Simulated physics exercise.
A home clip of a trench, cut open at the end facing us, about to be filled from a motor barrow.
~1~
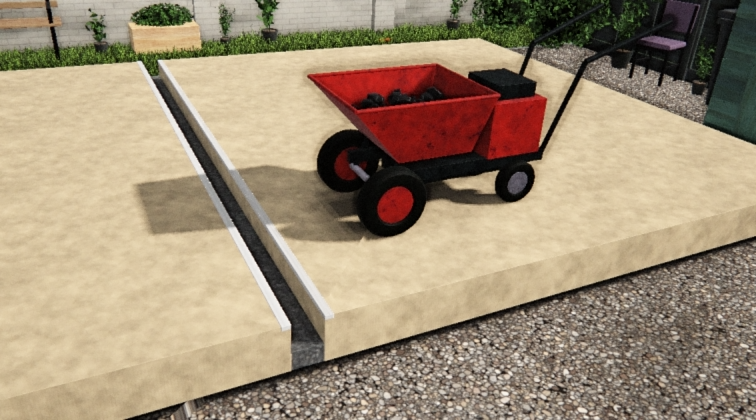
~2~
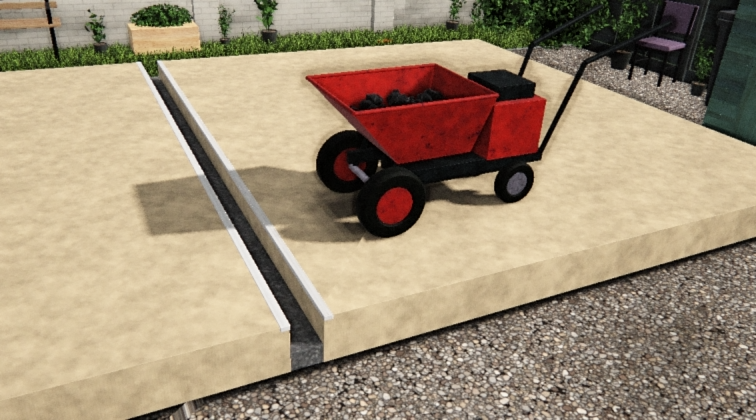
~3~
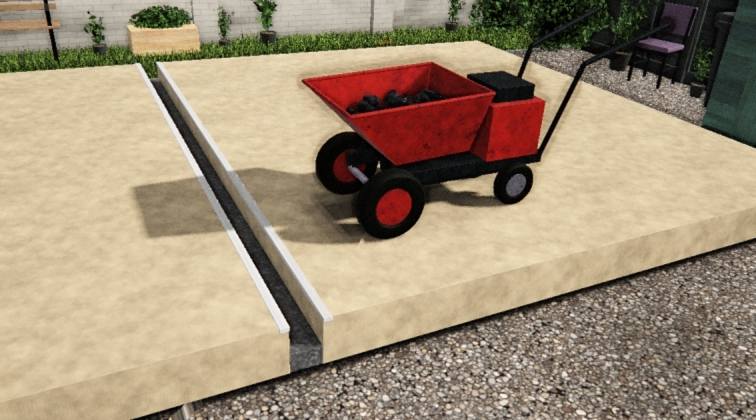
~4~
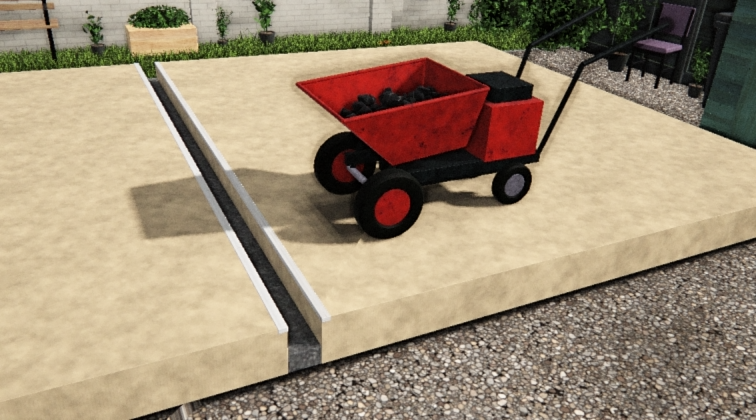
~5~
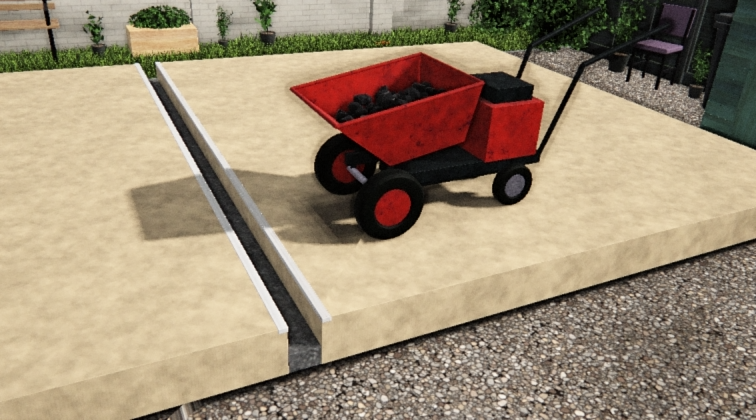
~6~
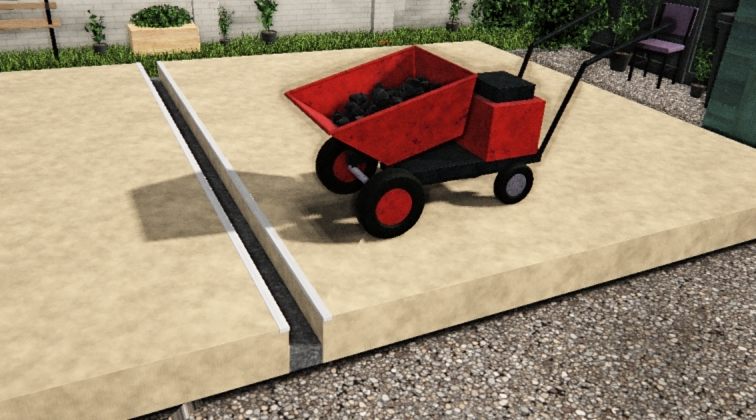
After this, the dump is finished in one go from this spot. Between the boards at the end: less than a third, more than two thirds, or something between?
It catches from one third to two thirds.
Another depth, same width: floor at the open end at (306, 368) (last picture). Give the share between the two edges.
About 80 per cent.
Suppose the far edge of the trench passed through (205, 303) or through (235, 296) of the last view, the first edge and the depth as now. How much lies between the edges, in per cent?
About 90 and 90 per cent.
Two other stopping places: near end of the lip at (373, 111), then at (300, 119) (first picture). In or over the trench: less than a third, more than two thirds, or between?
First the middle third, then below one third.
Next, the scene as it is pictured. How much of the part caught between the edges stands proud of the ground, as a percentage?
About 25 per cent.
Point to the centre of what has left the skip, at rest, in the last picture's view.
Near (248, 236).
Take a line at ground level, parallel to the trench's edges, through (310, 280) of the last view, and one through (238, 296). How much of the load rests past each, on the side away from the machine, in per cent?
Near 80 % and 10 %.
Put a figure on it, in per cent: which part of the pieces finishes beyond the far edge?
It comes to 20 per cent or so.
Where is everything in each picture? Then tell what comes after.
The first picture shows lip of the skip (357, 113), level; top of the load (419, 104), lumps of coal; first edge of the trench (305, 279); far edge (265, 288), the trench under half as wide as the skip, and about as deep as wide.
The second picture shows lip of the skip (355, 114), level; top of the load (418, 105).
The third picture shows lip of the skip (350, 118), tipped barely; top of the load (415, 105).
The fourth picture shows lip of the skip (343, 122), tipped a little; top of the load (410, 103).
The fifth picture shows lip of the skip (337, 127), tipped a little; top of the load (414, 95).
The sixth picture shows lip of the skip (330, 133), tipped clearly; top of the load (417, 94); first edge of the trench (304, 281); far edge (263, 290).
Just after the last frame, skip tipped steeply; every one in the skip.
A moment on, skip tipped right over; the larger part in the skip; just a few short of the trench; about a tenth in or heaped over the trench; just a few beyond it.
Further on, skip tipped right over; roughly a quarter in the skip; just a few short of the trench; roughly half in or heaped over the trench; roughly a quarter beyond it.
When it is over, skip tipped right over; roughly a quarter in the skip; just a few short of the trench; roughly half in or heaped over the trench; roughly a quarter beyond it.
